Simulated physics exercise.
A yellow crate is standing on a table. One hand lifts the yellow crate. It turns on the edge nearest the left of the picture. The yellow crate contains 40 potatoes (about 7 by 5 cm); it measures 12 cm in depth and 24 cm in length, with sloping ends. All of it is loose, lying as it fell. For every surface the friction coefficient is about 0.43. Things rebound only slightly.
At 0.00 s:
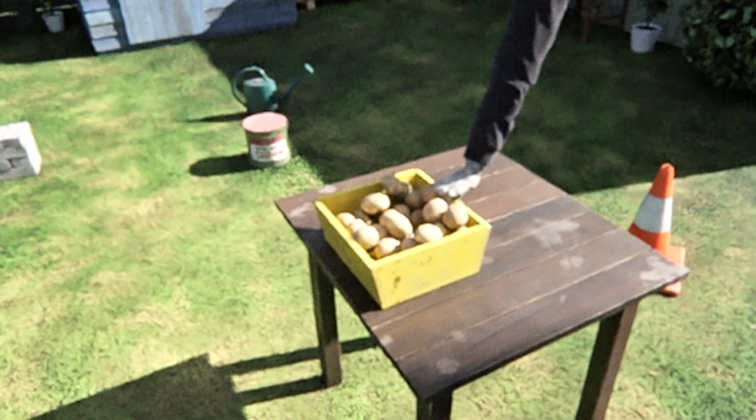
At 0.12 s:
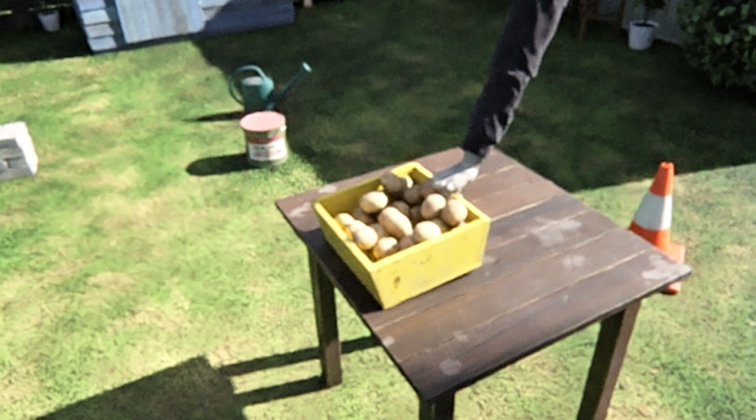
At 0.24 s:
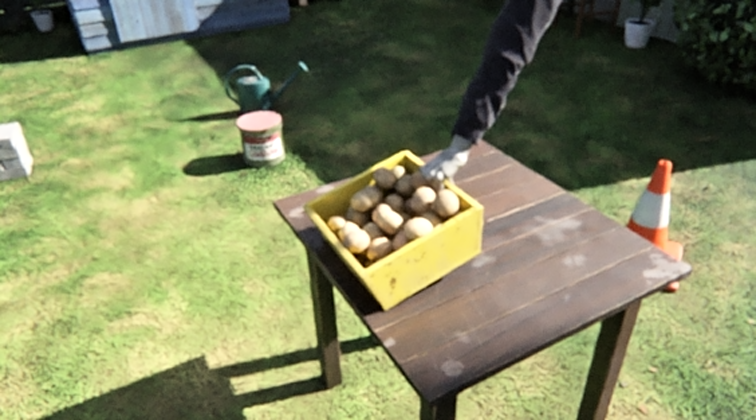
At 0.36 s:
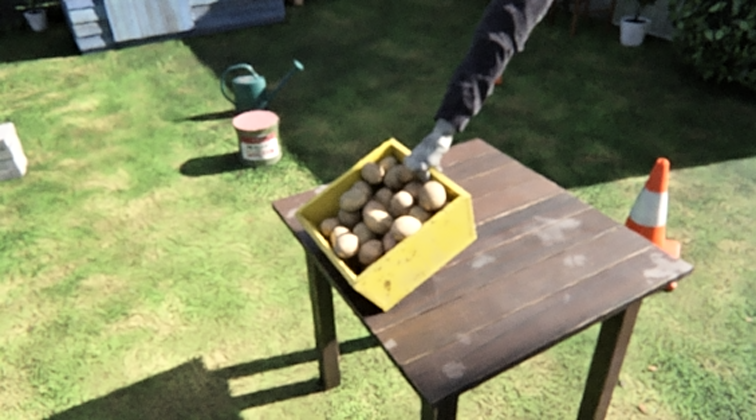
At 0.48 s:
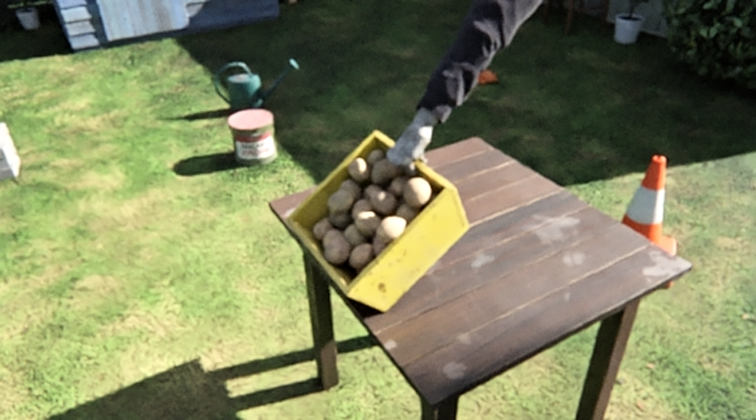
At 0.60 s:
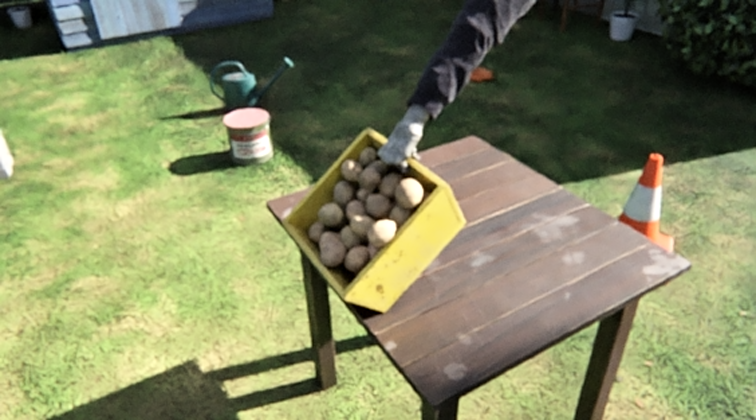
A yellow crate full of loose potatoes sits level on a dark wooden table on a lawn, a gloved hand at its far side. The hand raises that side, and the crate turns steadily on its left edge until it leans steeply leftward, with the potatoes still inside and the hand still holding it.
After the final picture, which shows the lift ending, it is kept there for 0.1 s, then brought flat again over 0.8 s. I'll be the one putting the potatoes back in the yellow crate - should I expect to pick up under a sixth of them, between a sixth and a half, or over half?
Expect to pick up under a sixth of them.
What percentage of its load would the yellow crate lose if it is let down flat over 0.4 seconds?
Yellow crate 0 per cent.
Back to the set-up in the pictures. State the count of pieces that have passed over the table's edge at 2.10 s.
Roughly 0.
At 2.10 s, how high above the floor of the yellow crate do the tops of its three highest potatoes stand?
14 cm or so.
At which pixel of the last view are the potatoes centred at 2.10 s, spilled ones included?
In the last view, the centre sits near (391, 232).
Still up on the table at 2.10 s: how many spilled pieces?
I'd guess near 0.
After 0.84 s, tilt 34°; 0 of 40 out of the yellow crate.
After 1.14 s, tilt 16°; 0 of 40 out of the yellow crate.
After 1.56 s, tilt 0°; 0 of 40 out of the yellow crate.
Outcome (at 2.10 s), 0 of 40 out of the yellow crate. Asked share, 0 of 40, 0 per cent.
